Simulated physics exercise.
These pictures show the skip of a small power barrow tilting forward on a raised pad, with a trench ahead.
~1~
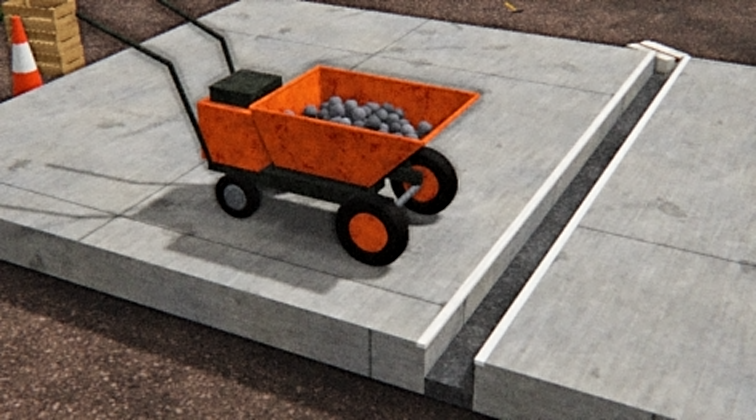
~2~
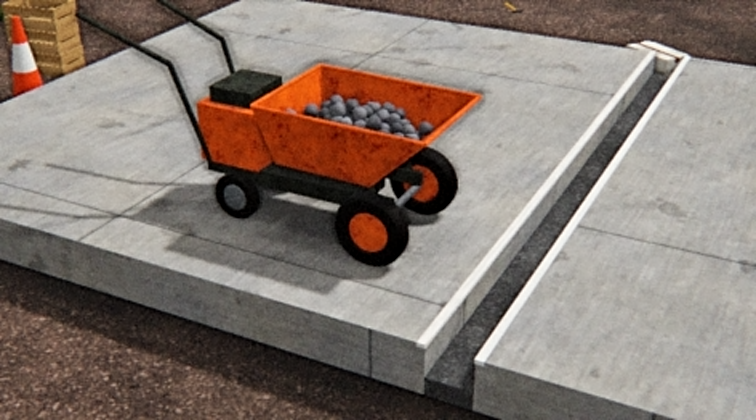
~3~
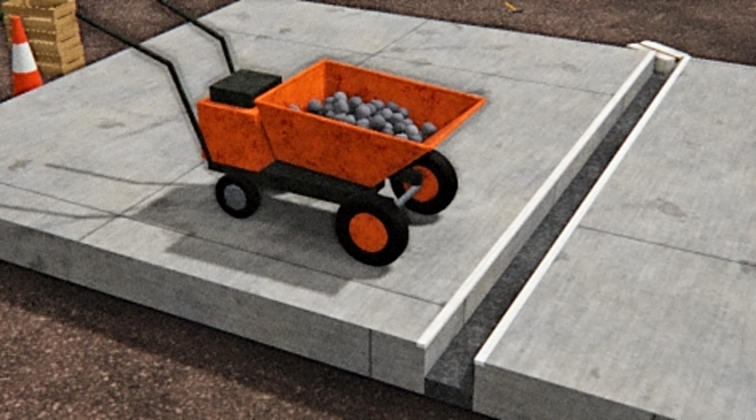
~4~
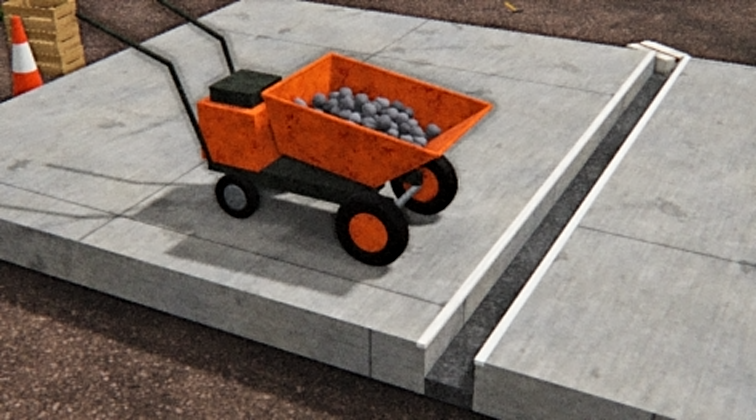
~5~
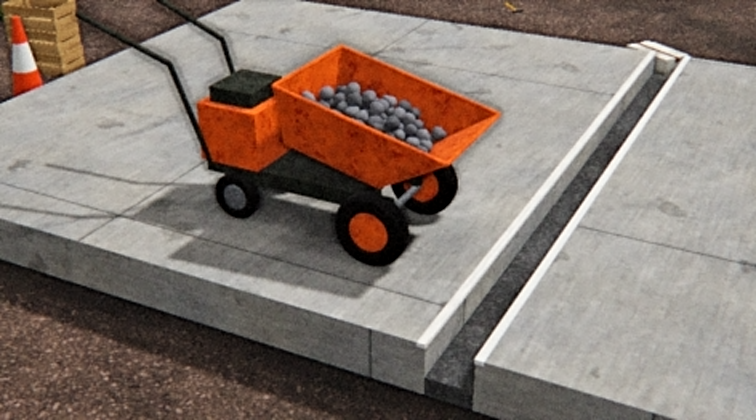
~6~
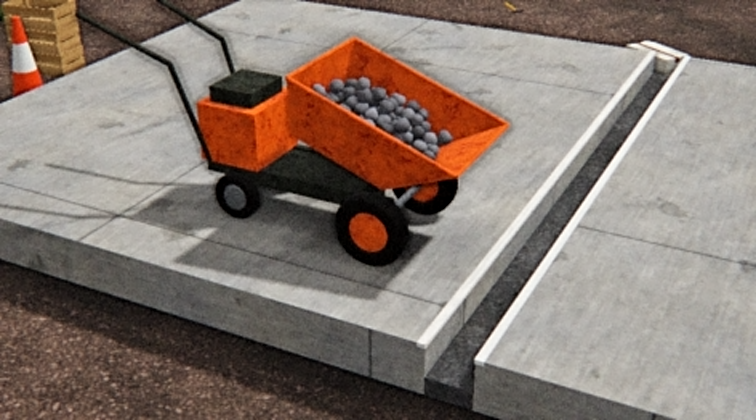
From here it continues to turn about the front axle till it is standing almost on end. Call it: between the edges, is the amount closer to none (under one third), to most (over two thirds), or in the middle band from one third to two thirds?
In the middle band.
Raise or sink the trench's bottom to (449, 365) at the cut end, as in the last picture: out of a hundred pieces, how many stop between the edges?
About 30 per cent.
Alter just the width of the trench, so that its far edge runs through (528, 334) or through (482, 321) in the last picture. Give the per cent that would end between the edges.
Estimated share: Try 1 approx. 90 in a hundred, try 2 approx. 20 in a hundred.
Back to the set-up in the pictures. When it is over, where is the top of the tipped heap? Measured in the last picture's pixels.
I'd mark the summit at roughly pixel (547, 263).
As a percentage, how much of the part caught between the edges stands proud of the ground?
Roughly 5 %.
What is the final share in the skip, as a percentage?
35 in a hundred, roughly.
Shortly afterwards, skip tipped steeply; the whole lot in the skip.
Next, skip tipped right over; the bulk in the skip; a little in or heaped over the trench; only a few beyond it.
Some moments later, skip tipped right over; near a third in the skip; near half in or heaped over the trench; a little beyond it.
In the end, skip tipped right over; near a third in the skip; near half in or heaped over the trench; a little beyond it.
